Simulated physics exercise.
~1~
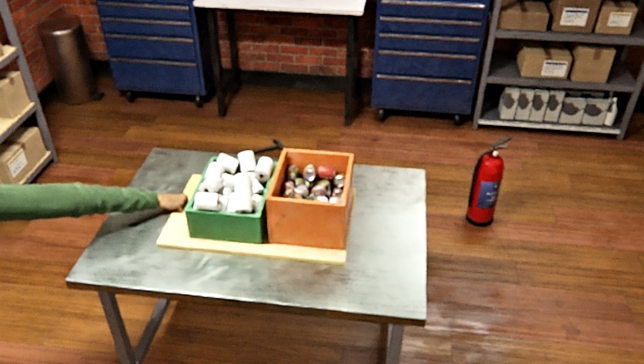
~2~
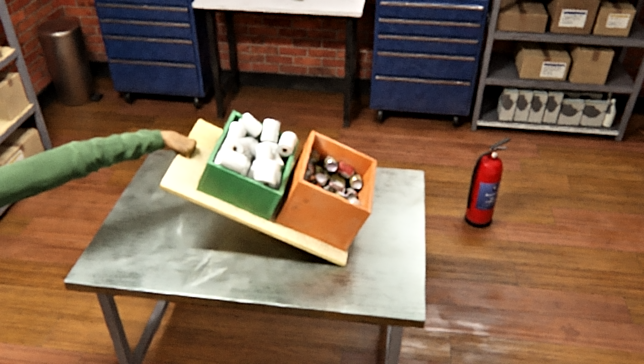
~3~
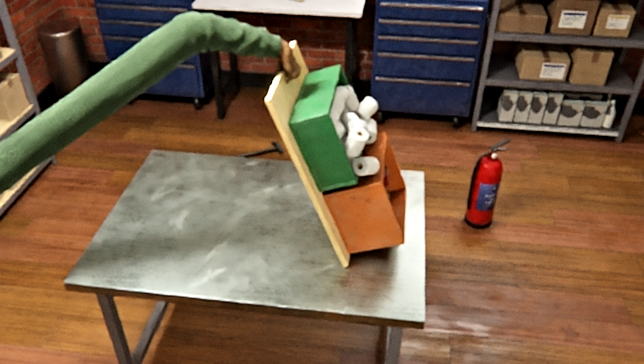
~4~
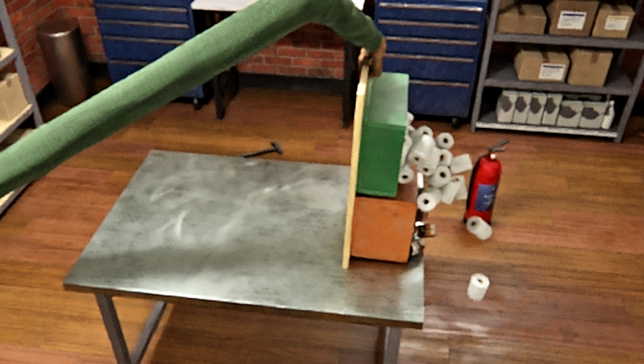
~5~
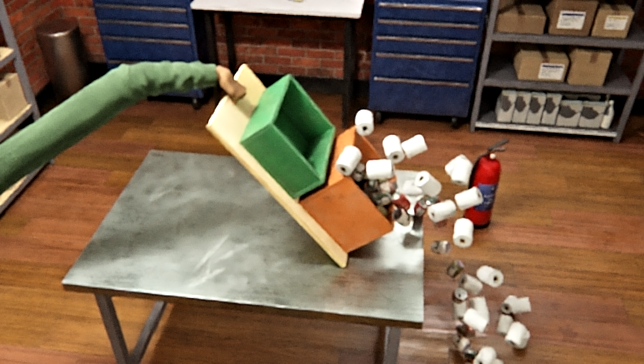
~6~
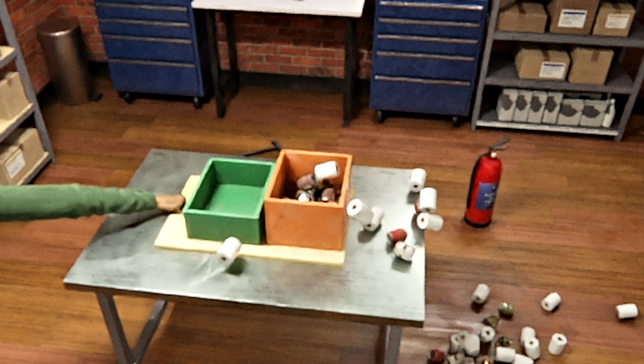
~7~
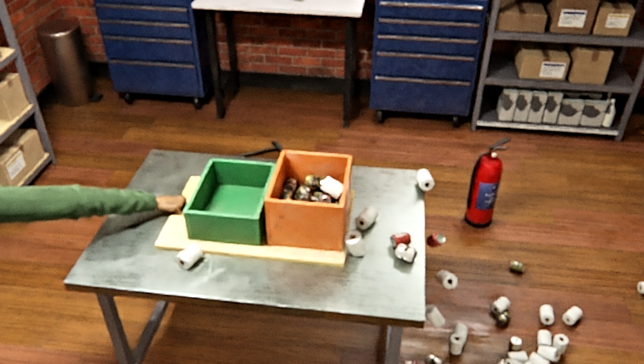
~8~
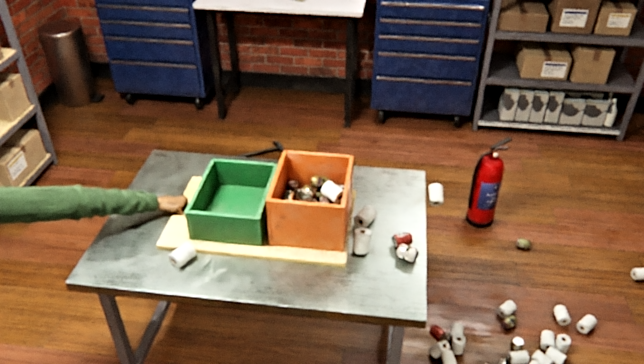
A green-sleeved arm tips a board, spilling every paper roll and some cans, then lowers it.
